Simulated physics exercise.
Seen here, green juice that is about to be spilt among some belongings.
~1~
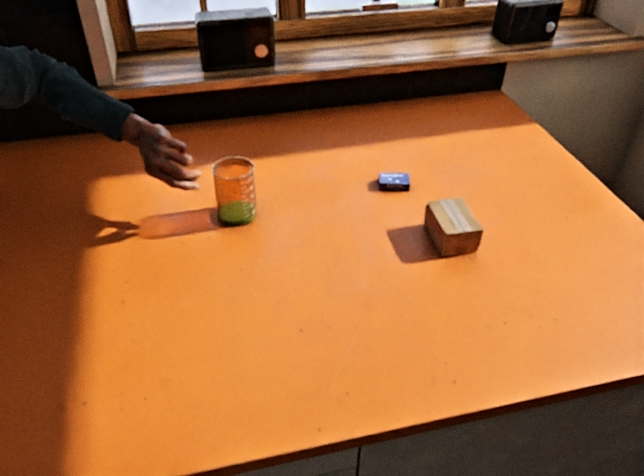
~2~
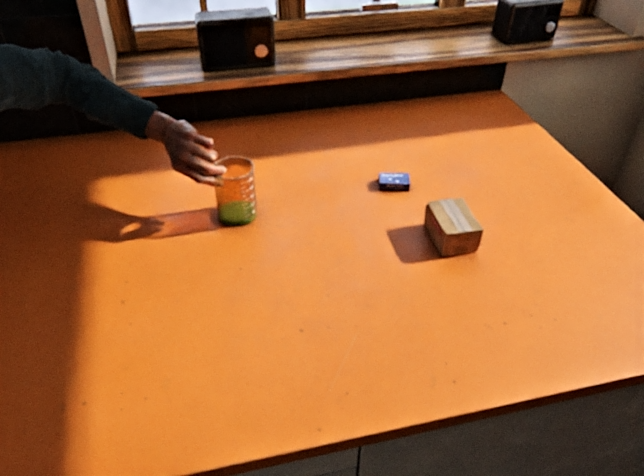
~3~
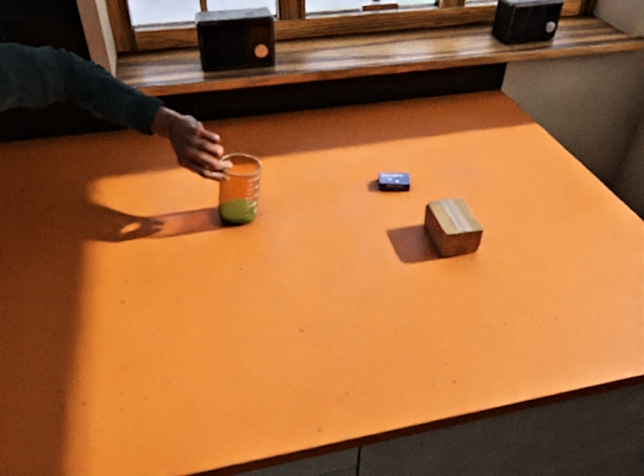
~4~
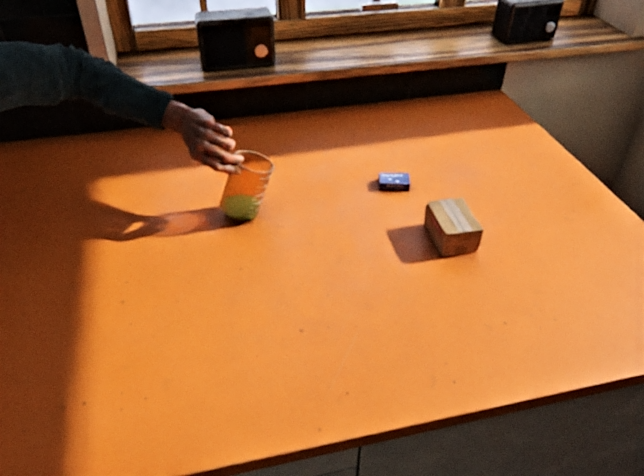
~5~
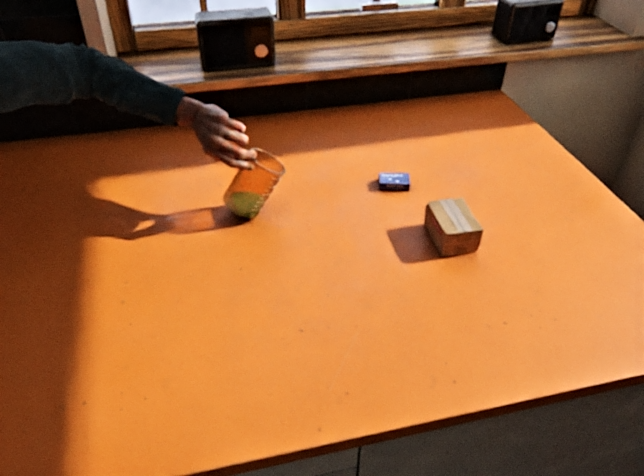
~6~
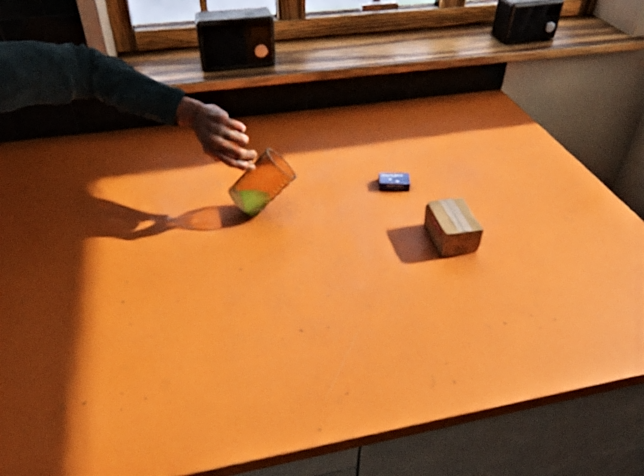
A hand in a dark sleeve reaches in from the left to a clear beaker holding a little green liquid, upright on an orange table near a small blue carton and a wooden block. The hand pushes the beaker's upper side, and it leans rightward, tilting further until it slants steeply beside the fingers.
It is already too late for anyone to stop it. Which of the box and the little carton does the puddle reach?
Box keeps dry, little carton becomes wet.
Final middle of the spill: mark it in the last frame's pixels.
Roughly (372, 189).
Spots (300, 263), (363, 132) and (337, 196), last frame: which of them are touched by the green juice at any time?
I'd call the first one safe, the middle one safe and the final one covered.
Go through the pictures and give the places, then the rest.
In the first frame, it stands upright; beaker (235, 191) nearly empty; box (455, 215); little carton (394, 178).
In the second frame, the hand pushes it; beaker nearly empty, surface at (237, 210).
In the third frame, the hand pushes it; beaker (239, 189) nearly empty; little carton (394, 178).
In the fourth frame, the hand pushes it; beaker (247, 185) tipped 20°; box (455, 215).
In the fifth frame, the hand pushes it; beaker (254, 183) tipped 35°.
In the sixth frame, it is falling; beaker (263, 183) tipped 45°; box (455, 215); little carton (394, 178).
Soon after, the puddle covers about as much as a saucer; the box is dry; the little carton is wet.
In the end, the puddle covers about as much as a saucer; the box is dry; the little carton is wet.
